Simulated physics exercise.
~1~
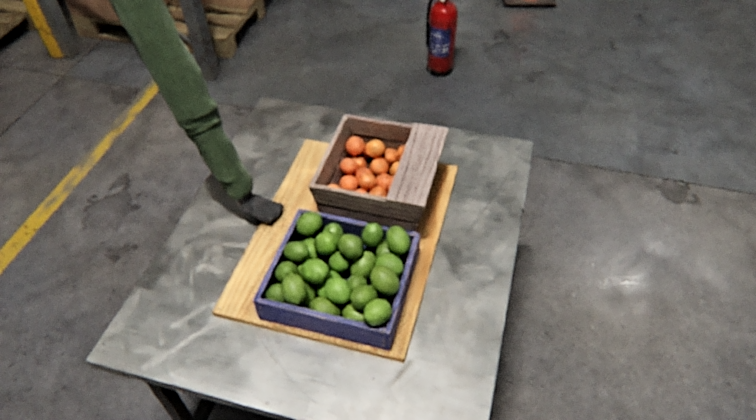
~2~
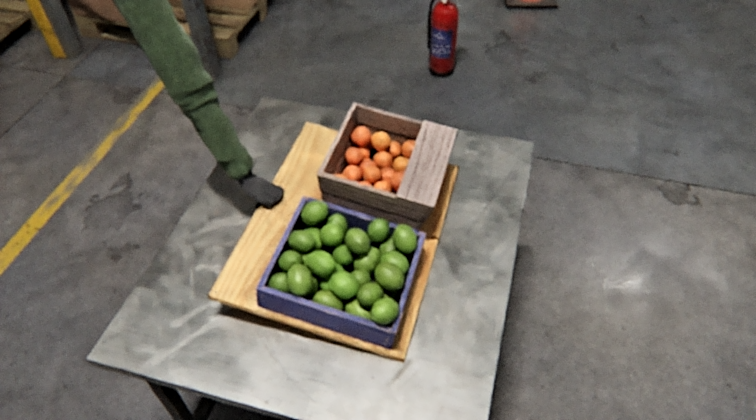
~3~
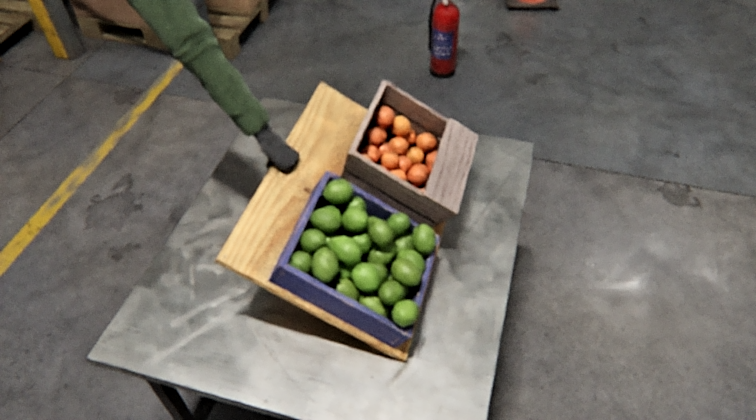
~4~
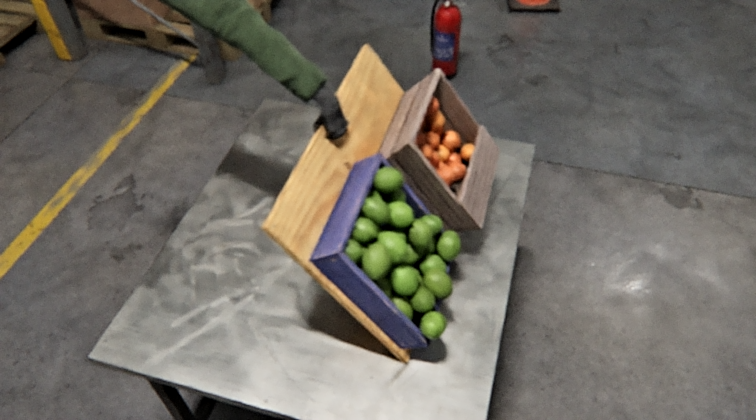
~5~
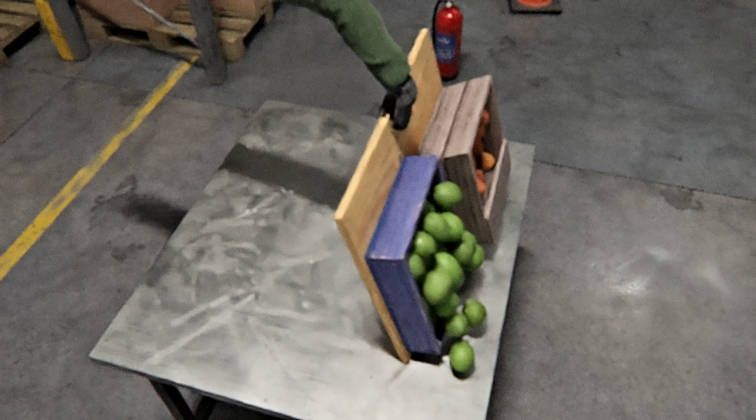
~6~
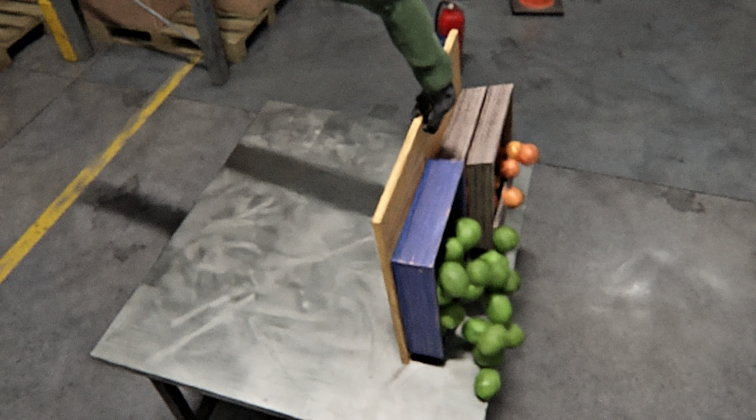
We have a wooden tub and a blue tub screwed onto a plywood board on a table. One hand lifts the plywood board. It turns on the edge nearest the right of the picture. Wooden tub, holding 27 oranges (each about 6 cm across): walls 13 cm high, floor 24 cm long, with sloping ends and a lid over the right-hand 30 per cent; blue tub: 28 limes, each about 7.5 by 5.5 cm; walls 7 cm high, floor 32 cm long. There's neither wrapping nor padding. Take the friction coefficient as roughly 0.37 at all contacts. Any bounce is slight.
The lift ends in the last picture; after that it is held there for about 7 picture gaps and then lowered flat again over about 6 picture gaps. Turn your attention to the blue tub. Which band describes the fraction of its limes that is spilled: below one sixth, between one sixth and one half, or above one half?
The band is above one half.
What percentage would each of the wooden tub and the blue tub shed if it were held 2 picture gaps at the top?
Wooden tub 30%, blue tub 90%.
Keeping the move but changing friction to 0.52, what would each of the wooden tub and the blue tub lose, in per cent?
Wooden tub 30, blue tub 80 per cent.
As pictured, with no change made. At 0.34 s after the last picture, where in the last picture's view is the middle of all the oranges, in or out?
Somewhere around pixel (493, 193).
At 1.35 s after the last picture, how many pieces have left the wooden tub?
Out so far from the wooden tub: Around 8.
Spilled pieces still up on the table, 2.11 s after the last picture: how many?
Around 3 of them.
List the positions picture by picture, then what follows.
In the first frame (we follow the rim corner now nearest the camera; the camera moves round a little), blue tub at (385, 330); wooden tub at (419, 206); tilt 0°; nothing out yet.
Blue tub at (391, 329); wooden tub at (429, 206); tilt 9°, in the second frame.
Blue tub at (407, 332); wooden tub at (451, 211); tilt 29°, in the third frame.
Blue tub at (427, 340); wooden tub at (476, 225); tilt 54°, in the fourth frame.
Blue tub at (439, 349); wooden tub at (490, 240); tilt 74°; 7 out, the lowest lime at (462, 356), in the fifth frame.
Blue tub at (443, 353); wooden tub at (494, 247); tilt 83°; 18 out, the lowest lime at (487, 383), in the sixth frame.
Then, 0.34 s after the last picture, tilt 83°; 8 of 27 out of the wooden tub and 24 of 28 out of the blue tub.
Then, 0.76 s after the last picture, tilt 83°; 8 of 27 out of the wooden tub and 24 of 28 out of the blue tub.
Then, 1.35 s after the last picture, tilt 10°; 8 of 27 out of the wooden tub and 24 of 28 out of the blue tub.
Outcome (2.11 s after the last picture), 8 of 27 out of the wooden tub and 24 of 28 out of the blue tub. Asked share, 24 of 28, 86 per cent.
